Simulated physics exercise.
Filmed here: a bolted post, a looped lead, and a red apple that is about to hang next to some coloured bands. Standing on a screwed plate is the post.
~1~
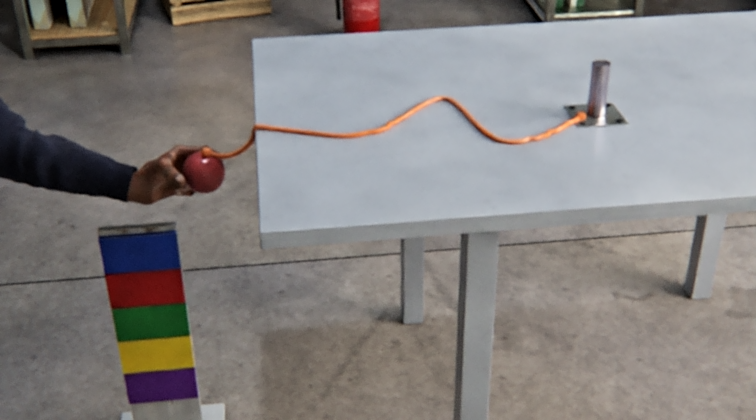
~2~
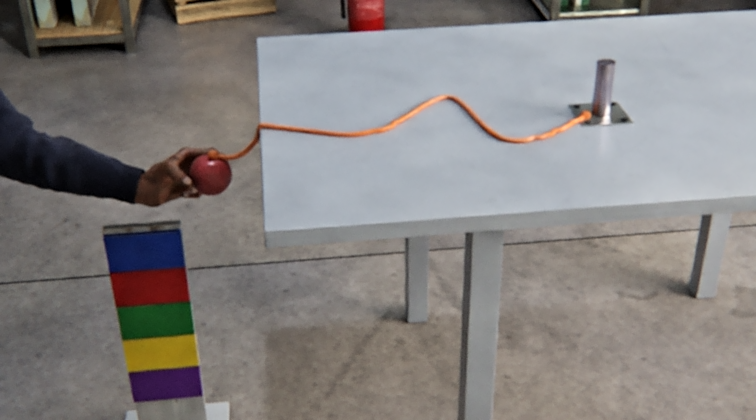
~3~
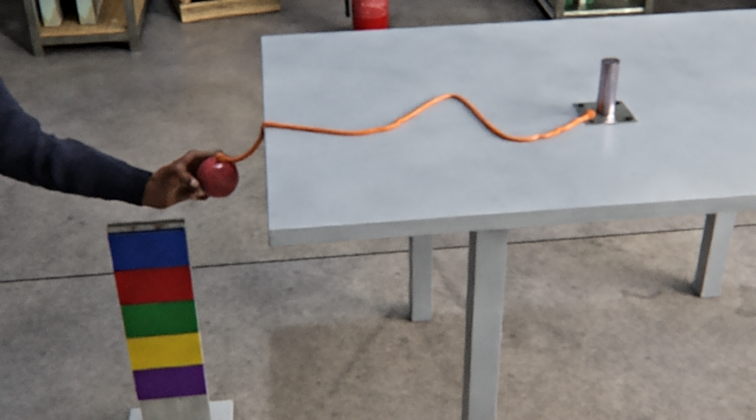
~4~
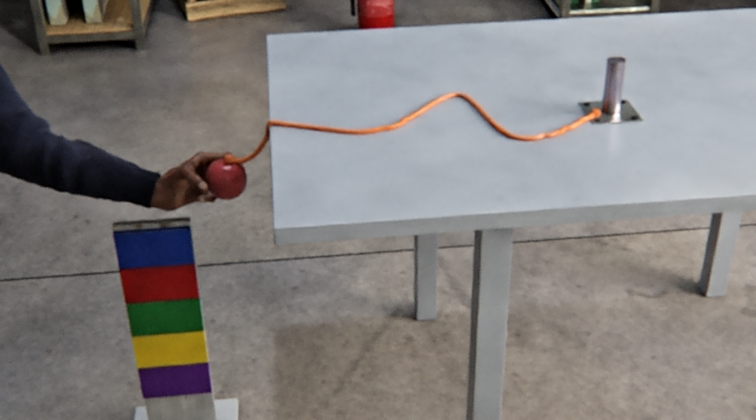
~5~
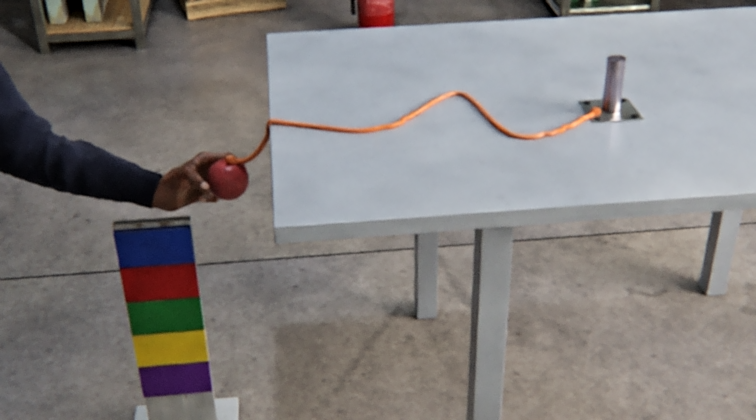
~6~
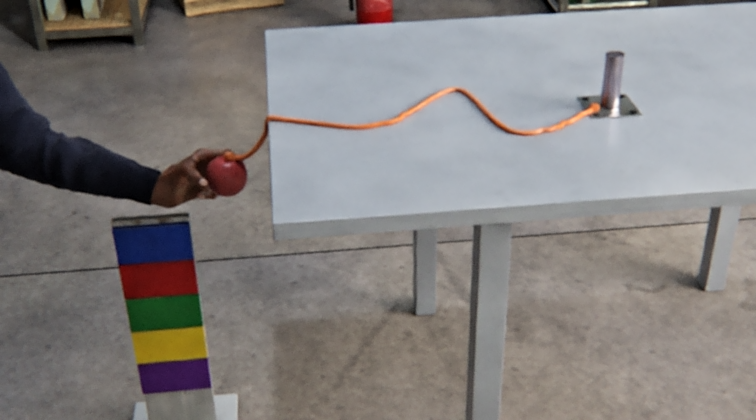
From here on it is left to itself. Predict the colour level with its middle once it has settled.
I would say green.
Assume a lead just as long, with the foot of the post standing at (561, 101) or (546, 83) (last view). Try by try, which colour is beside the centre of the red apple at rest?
In turn, yellow and then yellow.
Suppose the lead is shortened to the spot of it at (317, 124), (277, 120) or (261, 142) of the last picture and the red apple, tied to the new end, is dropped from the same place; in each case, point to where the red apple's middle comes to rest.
The pixels come out at around (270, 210), (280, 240) and (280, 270), one per try.
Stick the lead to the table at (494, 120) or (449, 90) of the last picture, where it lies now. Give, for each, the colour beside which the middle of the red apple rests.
Results, in sequence: Red / blue.
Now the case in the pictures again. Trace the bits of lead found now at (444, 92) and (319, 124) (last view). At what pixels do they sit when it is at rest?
End points: Roughly (356, 115); roughly (273, 189).
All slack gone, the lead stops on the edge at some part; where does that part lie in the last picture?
Close to (389, 123).
Early on, apple near (247, 287); level with red.
Midway, apple near (311, 297); level with green.
Near the end, apple near (271, 302); level with green.
Finally, apple near (280, 303); level with green. Its middle rests at the green band.
